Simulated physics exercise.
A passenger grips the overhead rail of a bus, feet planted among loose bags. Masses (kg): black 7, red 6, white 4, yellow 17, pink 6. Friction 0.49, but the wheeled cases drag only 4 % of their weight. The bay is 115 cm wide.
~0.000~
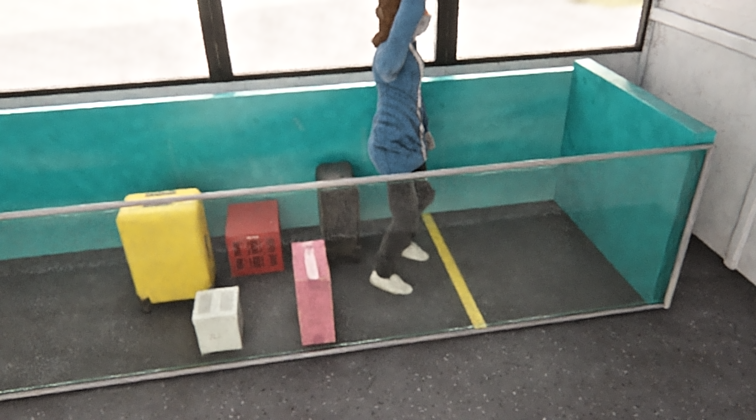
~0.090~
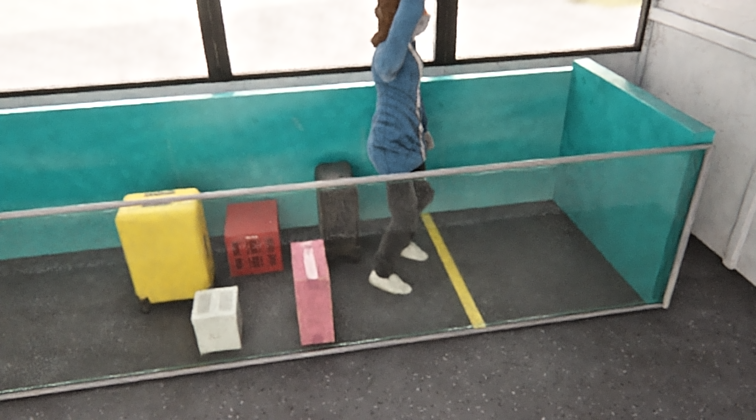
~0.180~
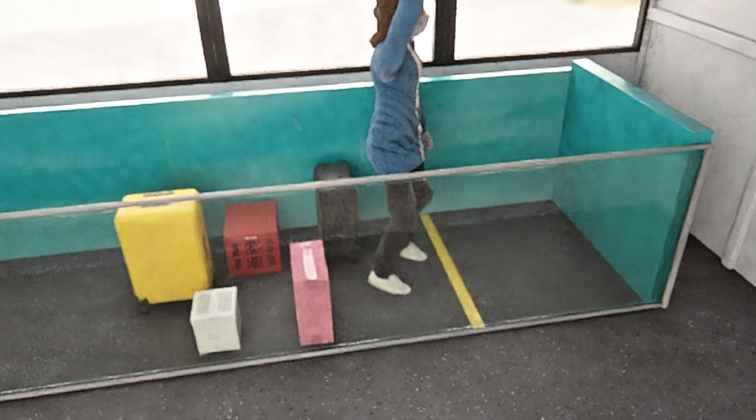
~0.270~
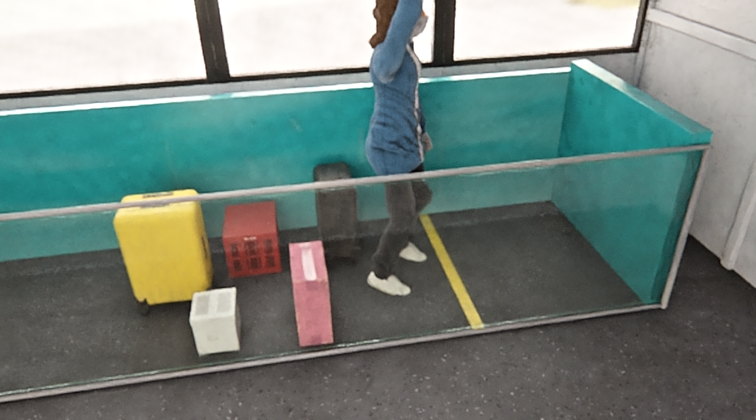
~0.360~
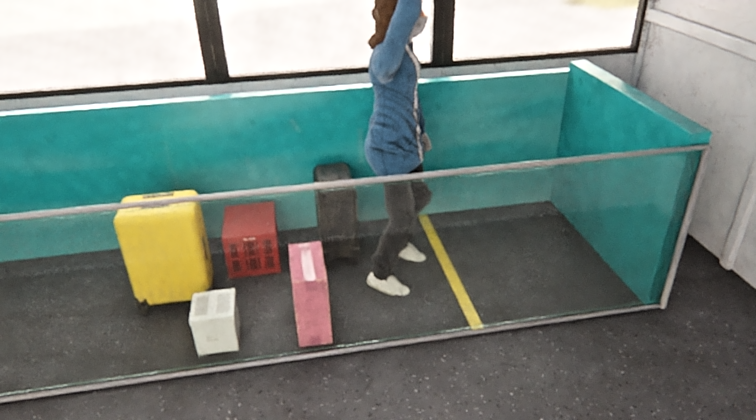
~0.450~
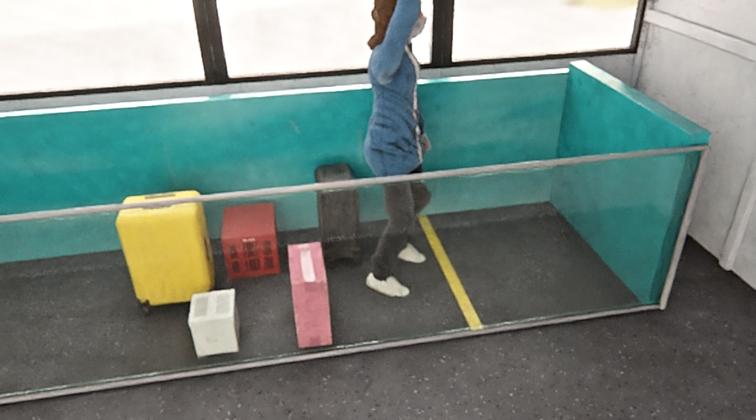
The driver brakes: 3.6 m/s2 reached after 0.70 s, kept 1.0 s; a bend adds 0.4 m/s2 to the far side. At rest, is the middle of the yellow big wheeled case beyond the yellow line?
Here the yellow big wheeled case halts before the yellow line.
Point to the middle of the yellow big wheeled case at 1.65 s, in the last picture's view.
At about (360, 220).
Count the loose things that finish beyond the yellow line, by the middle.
1 of them.
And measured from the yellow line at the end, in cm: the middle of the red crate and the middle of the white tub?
Red crate 30 short, white tub 130 short.
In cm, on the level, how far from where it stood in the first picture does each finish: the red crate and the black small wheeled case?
Red crate 80, black small wheeled case 140.
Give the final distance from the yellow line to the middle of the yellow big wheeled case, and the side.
About 45 cm short of it.
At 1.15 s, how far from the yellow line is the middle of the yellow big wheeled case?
Some 95 cm short of it.
After 0.75 s the yellow big wheeled case is 136 cm short of the yellow line, tilted 0°, near (195, 249) in the last picture's view.
After 1.15 s the yellow big wheeled case is 93 cm short of the yellow line, tilted 0°, near (279, 242) in the last picture's view; the black small wheeled case 4 cm short of the yellow line, tilted 0°.
After 1.65 s the yellow big wheeled case is 48 cm short of the yellow line, tilted 0°, near (360, 220) in the last picture's view; the black small wheeled case 71 cm past the yellow line, tilted 0°.
At rest, 2.7 s, black small wheeled case crosses the yellow line; red crate stops short of the yellow line; white tub stops short of the yellow line; yellow big wheeled case stops short of the yellow line; pink carton stops short of the yellow line.
